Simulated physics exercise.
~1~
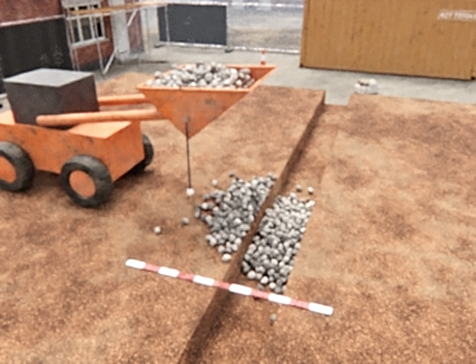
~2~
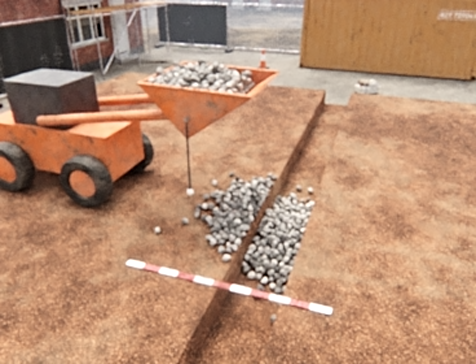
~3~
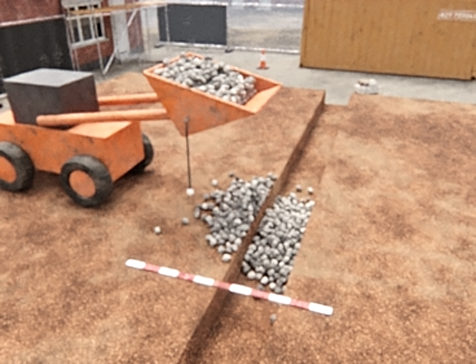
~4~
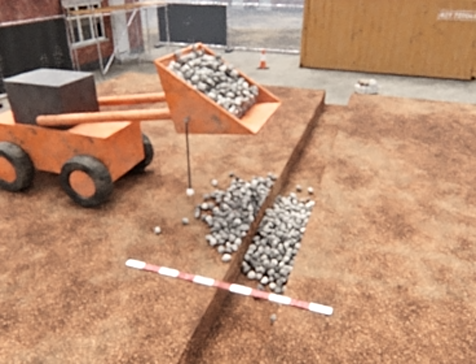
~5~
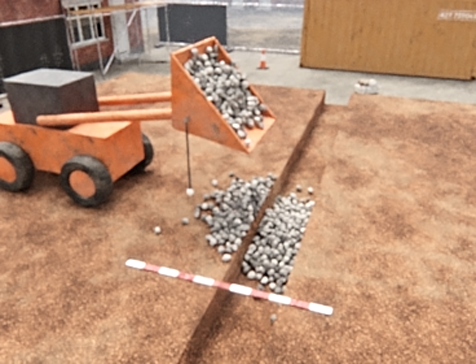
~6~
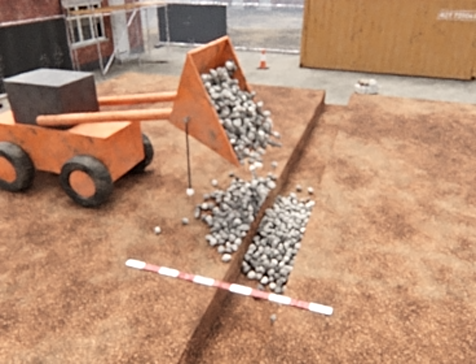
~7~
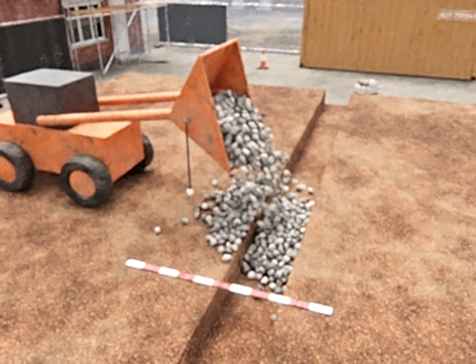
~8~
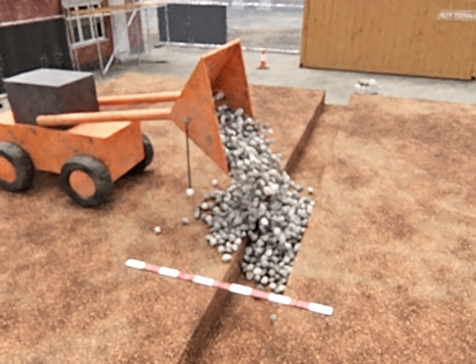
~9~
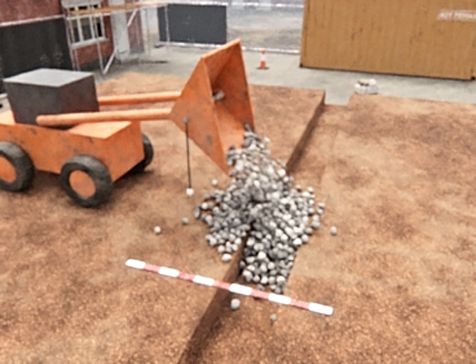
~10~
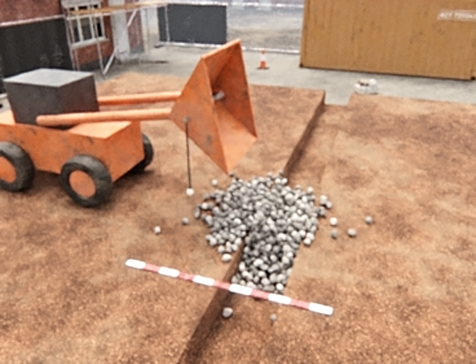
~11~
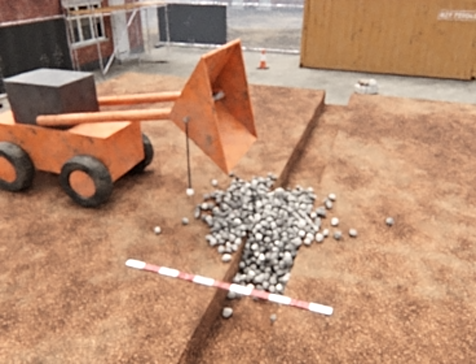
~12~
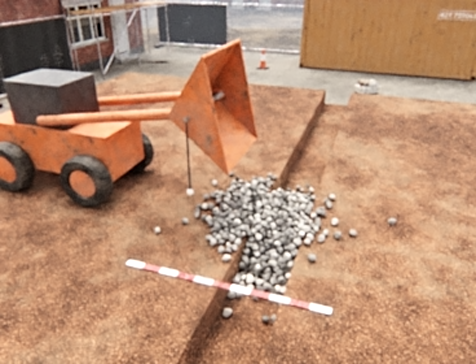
The clip opens on an orange loader at the left, its raised bucket full of grey stones, beside a narrow trench in brown ground where an earlier heap of stones already lies. A red and white striped staff rests across the near end. The bucket tips forward to the right, gently at first, then steeply, and its stones slide toward the lower lip. They pour out in a thick stream onto the heap and into the trench. The bucket stops, tilted and empty, while a few stones roll beyond the trench. Everything settles into a broader pile that covers part of the trench.
